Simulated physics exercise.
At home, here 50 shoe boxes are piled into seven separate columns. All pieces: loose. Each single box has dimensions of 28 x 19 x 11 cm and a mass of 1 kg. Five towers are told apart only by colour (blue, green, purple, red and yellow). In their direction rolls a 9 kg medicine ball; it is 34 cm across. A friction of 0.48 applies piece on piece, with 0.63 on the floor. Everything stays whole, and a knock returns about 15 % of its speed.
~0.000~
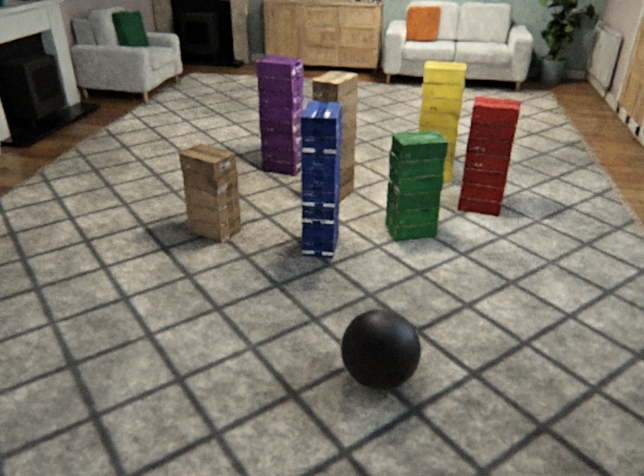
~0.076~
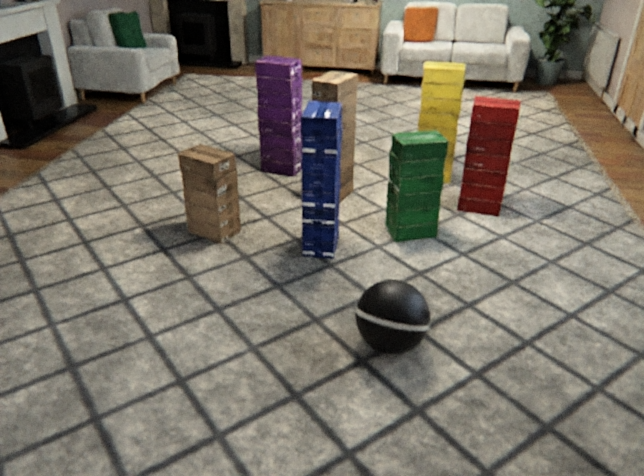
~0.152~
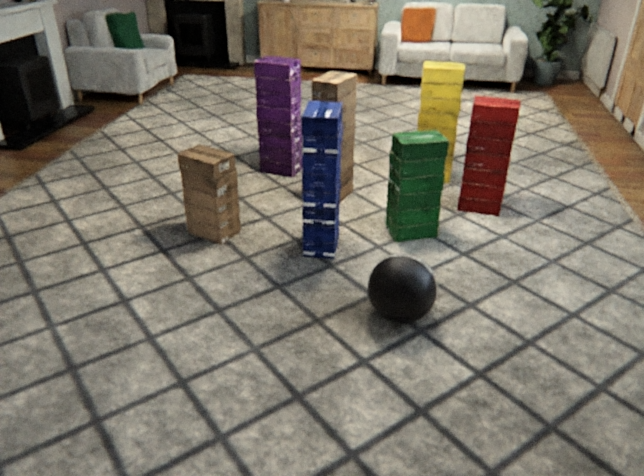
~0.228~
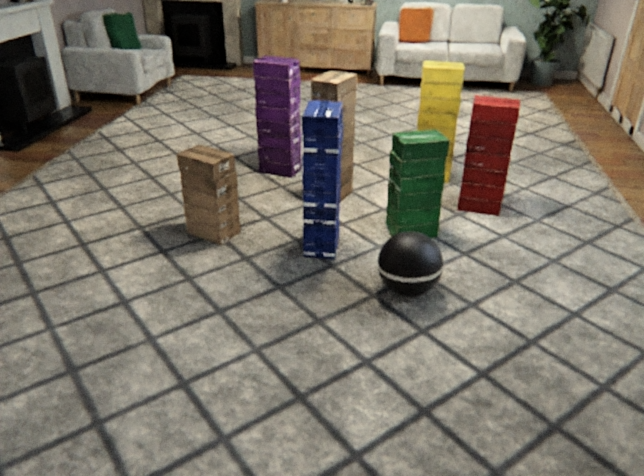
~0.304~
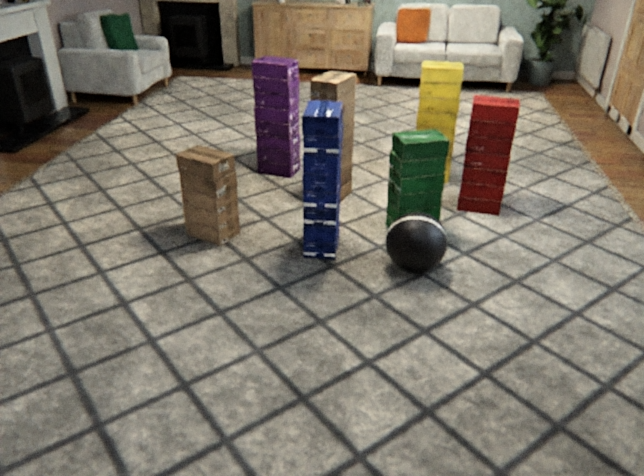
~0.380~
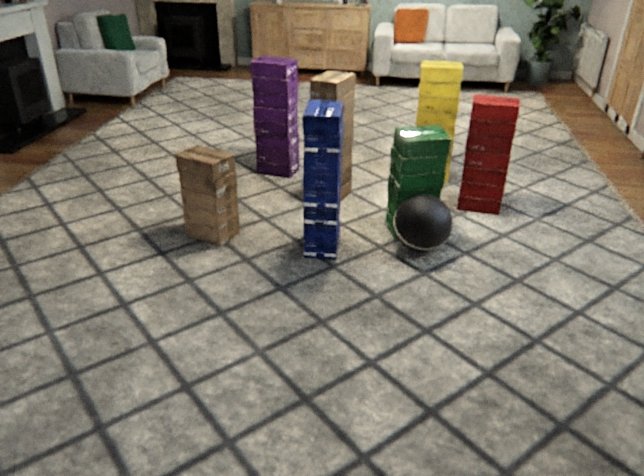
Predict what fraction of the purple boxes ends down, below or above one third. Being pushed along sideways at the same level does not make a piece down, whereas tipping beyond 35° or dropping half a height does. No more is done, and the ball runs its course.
Below one third.
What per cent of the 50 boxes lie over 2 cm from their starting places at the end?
I make it 20 per cent.
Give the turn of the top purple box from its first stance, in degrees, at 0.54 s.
Roughly 0°.
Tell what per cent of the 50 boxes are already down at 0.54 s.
It's 5 percent at that point.
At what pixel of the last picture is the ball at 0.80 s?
(474, 199), roughly.
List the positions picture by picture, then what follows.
In the first frame (each place is the centre of the face we see best; the camera moves round a little), ball (381, 349) 1.08 m from contact, 3.1 m/s; top purple box (274, 70); top blue box (318, 127); all as stacked.
Ball (393, 316) 84 cm from contact, 3.1 m/s; top purple box (273, 70), in the second frame.
Ball (402, 288) 61 cm from contact, 3.1 m/s; top purple box (272, 70), in the third frame.
Ball (410, 264) 38 cm from contact, 3.1 m/s; top purple box (271, 70), in the fourth frame.
Ball (416, 242) 14 cm from contact, 3.1 m/s; top purple box (270, 71), in the fifth frame.
Ball (423, 223) after contact, 1.9 m/s; top purple box (269, 71); top green box (427, 148) tilted 5°; steepest lean 6°, the box at (392, 191); 6 have shifted, in the sixth frame.
By 0.54 s, ball still moving; none of the 8 purple boxes down (3 of 50 in all colours); top purple box unmoved; top green box tilted 46°.
By 0.80 s, ball still moving; none of the 8 purple boxes down (5 of 50 in all colours); top purple box unmoved; top green box on its side.
When it is over (1.9 s), ball rolling away; none of the 8 purple boxes down (5 of 50 in all colours); top purple box unmoved; top green box upside down. That is 0 per cent. In pixels of the last frame, middles, top purple box near (274, 68), top green box near (434, 239).
